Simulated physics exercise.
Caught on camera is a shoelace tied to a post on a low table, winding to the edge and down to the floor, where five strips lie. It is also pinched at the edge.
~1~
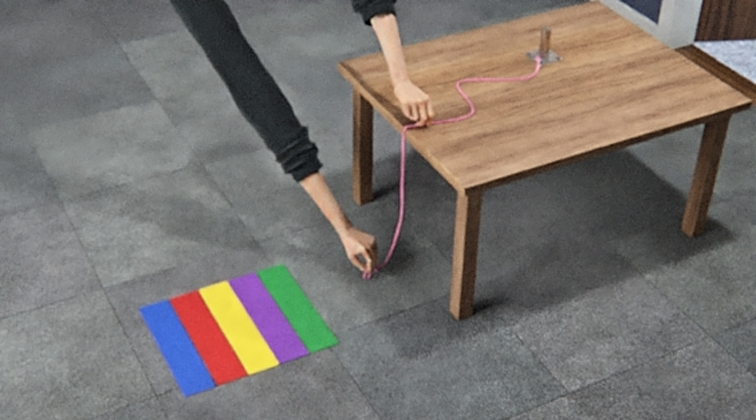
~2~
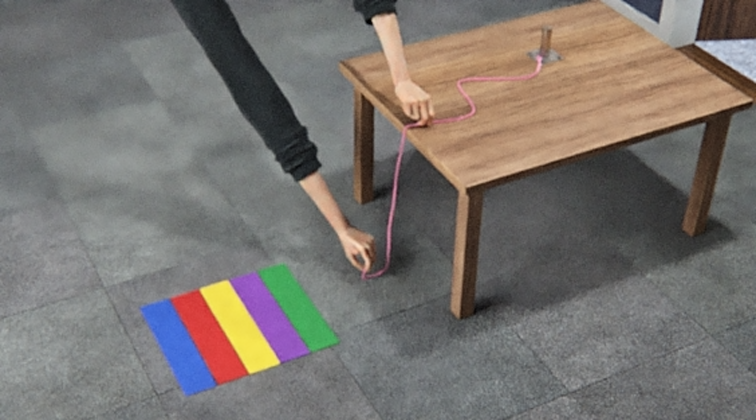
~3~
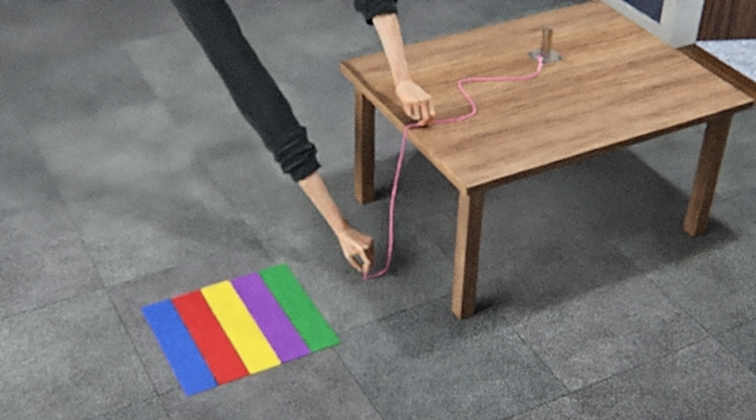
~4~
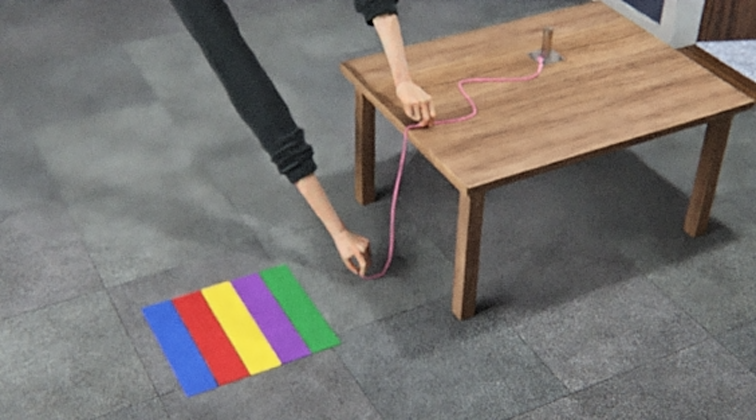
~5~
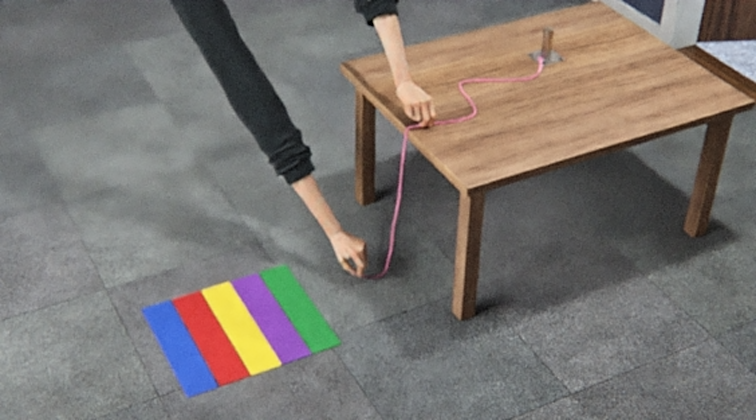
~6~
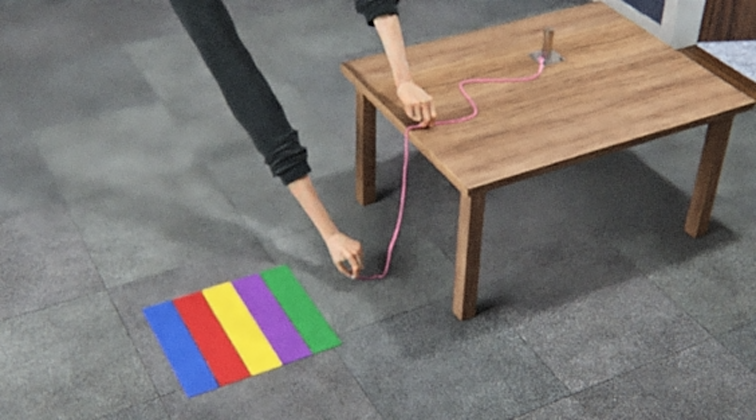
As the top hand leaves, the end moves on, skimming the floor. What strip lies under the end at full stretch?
The red one.
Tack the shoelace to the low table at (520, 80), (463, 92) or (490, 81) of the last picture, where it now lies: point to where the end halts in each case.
They end up at (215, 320), (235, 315) and (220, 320).
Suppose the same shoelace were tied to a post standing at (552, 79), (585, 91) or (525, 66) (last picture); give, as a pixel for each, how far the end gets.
Try by try, around (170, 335), (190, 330) and (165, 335).
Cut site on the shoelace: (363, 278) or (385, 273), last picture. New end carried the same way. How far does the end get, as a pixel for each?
Case by case: Roughly (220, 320), then roughly (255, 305).
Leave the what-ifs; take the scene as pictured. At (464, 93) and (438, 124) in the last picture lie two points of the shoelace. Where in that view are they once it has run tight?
They go to (440, 101) and to (377, 143).
A little later, end near (254, 307); over purple.
Next, end near (220, 318); over red.
When it is tight, end near (201, 324); over red. The end stops over the red strip.
